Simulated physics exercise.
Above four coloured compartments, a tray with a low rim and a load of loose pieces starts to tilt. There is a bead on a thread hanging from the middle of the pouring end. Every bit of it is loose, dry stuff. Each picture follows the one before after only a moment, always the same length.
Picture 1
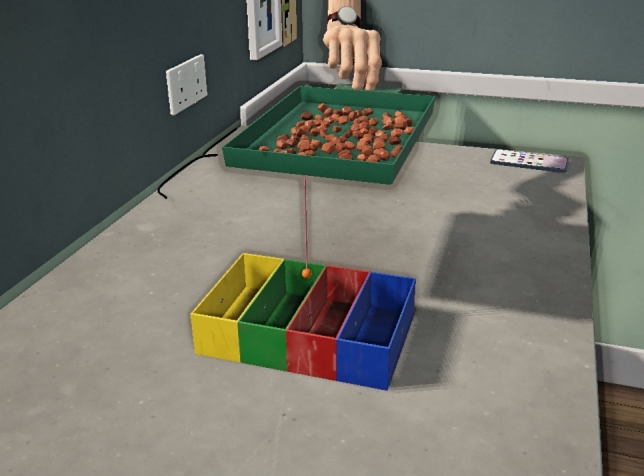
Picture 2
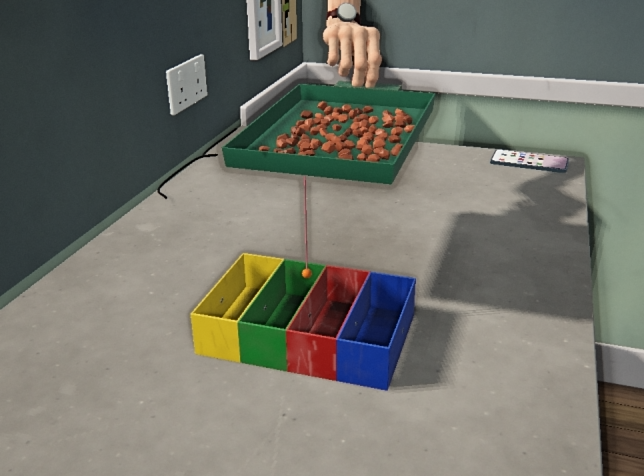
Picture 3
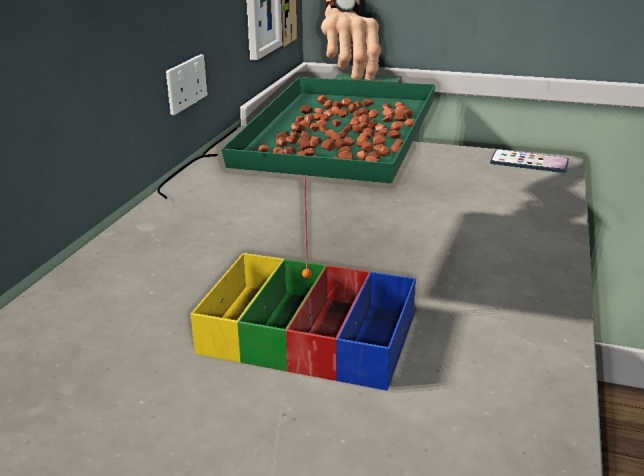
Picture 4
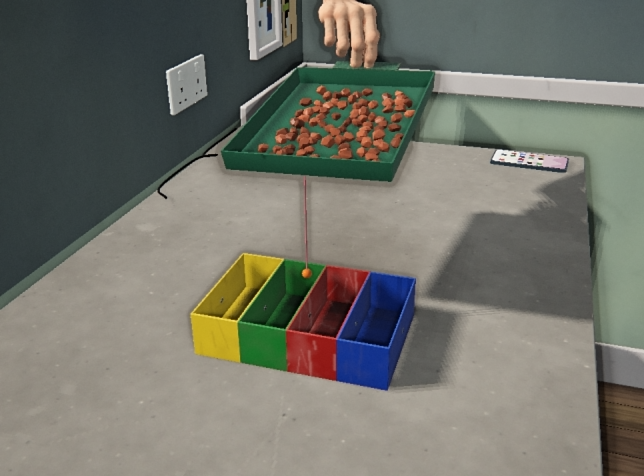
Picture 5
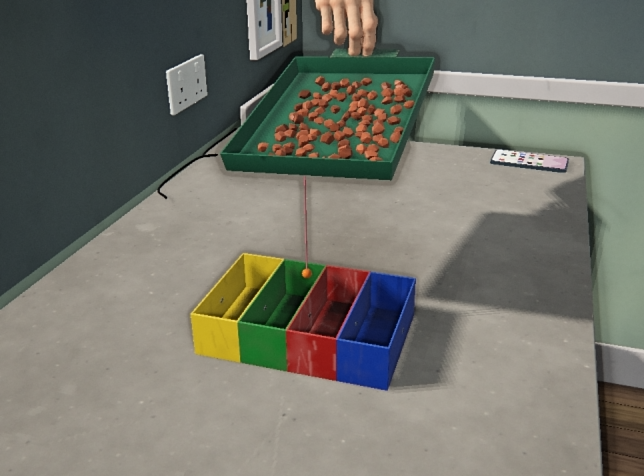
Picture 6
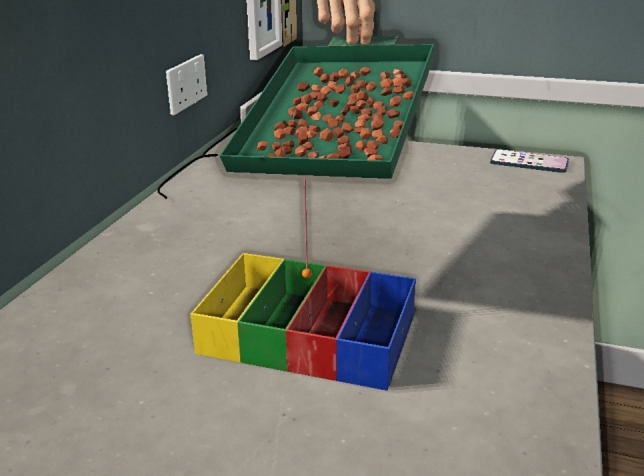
The clip opens on a green tray of reddish-brown crumbly pieces held level above yellow, green, red and blue compartments, an orange bead hanging below it. A hand at the far edge gradually raises that side, tilting the tray toward its near left corner, while the pieces spread slightly.
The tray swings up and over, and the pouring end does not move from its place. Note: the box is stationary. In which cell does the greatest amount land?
In the yellow cell.
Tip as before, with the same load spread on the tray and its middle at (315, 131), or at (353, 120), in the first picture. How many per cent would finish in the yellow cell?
70 % and 50 %.
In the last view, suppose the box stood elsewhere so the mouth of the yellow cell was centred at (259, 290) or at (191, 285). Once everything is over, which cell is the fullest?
First: Yellow. Second: The cell in green.
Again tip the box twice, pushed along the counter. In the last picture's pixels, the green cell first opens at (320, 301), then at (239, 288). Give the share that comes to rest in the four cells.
Roughly 40% on the first try and 100% on the second.
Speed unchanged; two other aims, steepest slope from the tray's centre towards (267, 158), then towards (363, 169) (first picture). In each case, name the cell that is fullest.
First: The yellow one, second: Blue.
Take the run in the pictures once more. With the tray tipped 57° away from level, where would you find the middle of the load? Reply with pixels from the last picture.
I'd put the middle of the pieces at roughly (291, 135).
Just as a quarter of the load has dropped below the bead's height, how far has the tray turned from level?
At about 95°.
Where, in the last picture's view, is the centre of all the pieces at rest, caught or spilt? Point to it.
Roughly at pixel (247, 330).
Shortly afterwards, tray tipped steeply; the whole lot on the tray.
Next, tray tipped right over; near two thirds on the tray; a little in the yellow cell; only a few in the green cell; near a quarter falling or outside the box.
Some moments later, tray tipped past a quarter turn; near half in the yellow cell; near a quarter in the green cell; a little in the red cell; a little falling or outside the box.
In the end, tray tipped past a quarter turn; near half in the yellow cell; near a quarter in the green cell; a little in the red cell; none at all in the blue cell; a little outside the box.
